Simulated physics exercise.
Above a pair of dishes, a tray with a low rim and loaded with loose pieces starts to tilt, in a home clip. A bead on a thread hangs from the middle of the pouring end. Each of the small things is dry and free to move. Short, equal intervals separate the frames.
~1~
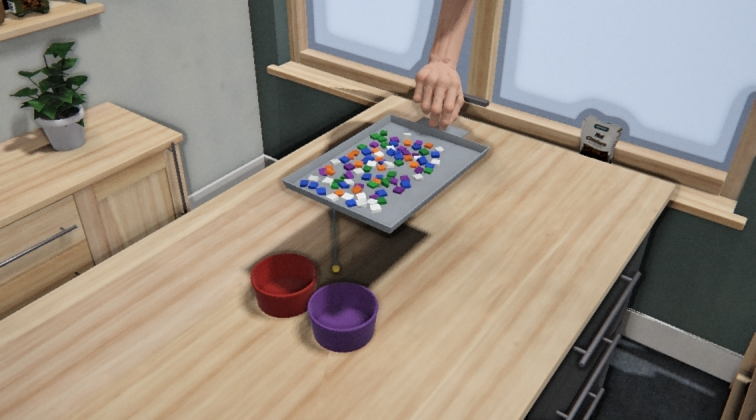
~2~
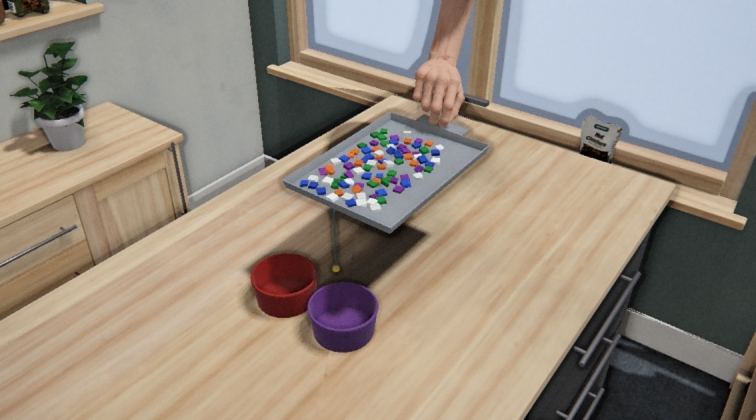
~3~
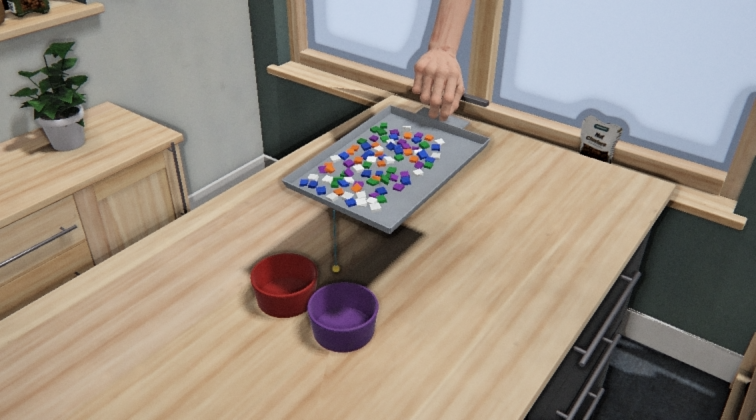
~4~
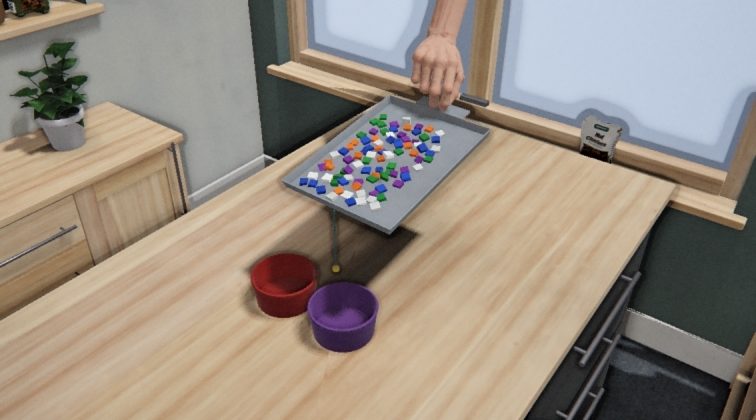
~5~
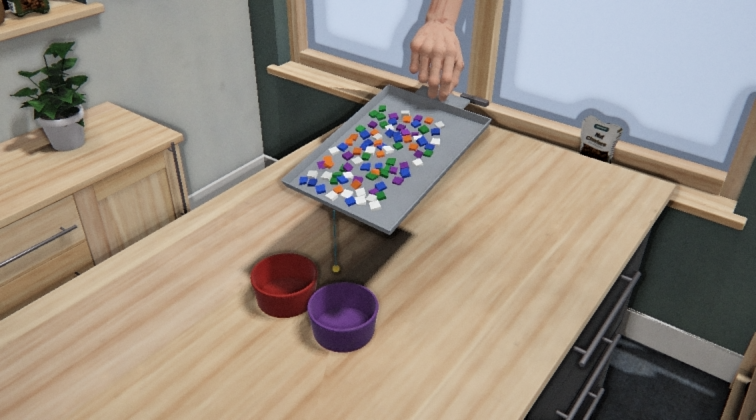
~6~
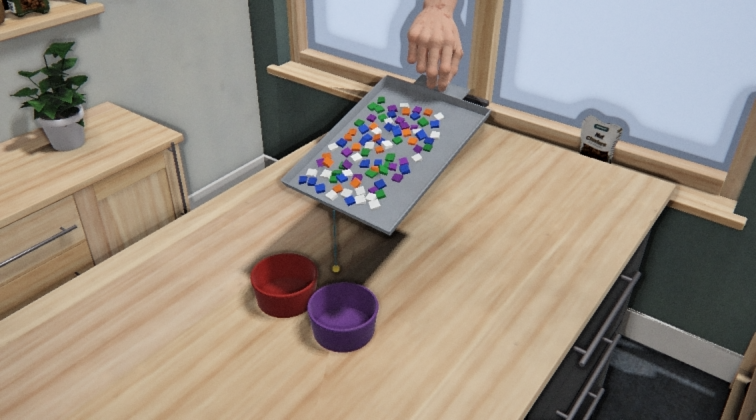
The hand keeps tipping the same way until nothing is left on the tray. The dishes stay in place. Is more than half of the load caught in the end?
Most of the load lands in the dishes.
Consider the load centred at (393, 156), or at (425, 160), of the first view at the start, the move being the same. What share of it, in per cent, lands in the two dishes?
From the first start you get 80 in a hundred, from the second 60 in a hundred.
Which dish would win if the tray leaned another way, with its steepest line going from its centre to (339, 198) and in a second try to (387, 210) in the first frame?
On the first try it's the left-side dish, on the second the right-side dish.
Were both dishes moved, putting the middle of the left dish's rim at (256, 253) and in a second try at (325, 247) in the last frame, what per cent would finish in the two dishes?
That makes 30 per cent, followed by 0 per cent.
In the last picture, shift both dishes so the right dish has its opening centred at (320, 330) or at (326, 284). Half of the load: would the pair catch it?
Well, a minority share the first time and a minority share the next.
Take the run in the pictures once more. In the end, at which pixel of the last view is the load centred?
(332, 326).
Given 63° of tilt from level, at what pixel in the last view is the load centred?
In the last view, the load is centred near (344, 183).
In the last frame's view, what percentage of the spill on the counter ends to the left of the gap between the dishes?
Around 50 %.
Just after the last frame, tray tipped steeply; almost all on the tray; about a tenth in the air.
A moment on, tray tipped past a quarter turn; about a tenth on the tray; roughly a quarter in the right dish; about a tenth in the left dish; about a tenth outside both; roughly half in the air.
Further on, tray tipped past a quarter turn; roughly half in the right dish; roughly a quarter in the left dish; roughly a quarter outside both.
When it is over, tray tipped past a quarter turn; roughly half in the right dish; roughly a quarter in the left dish; roughly a quarter outside both.
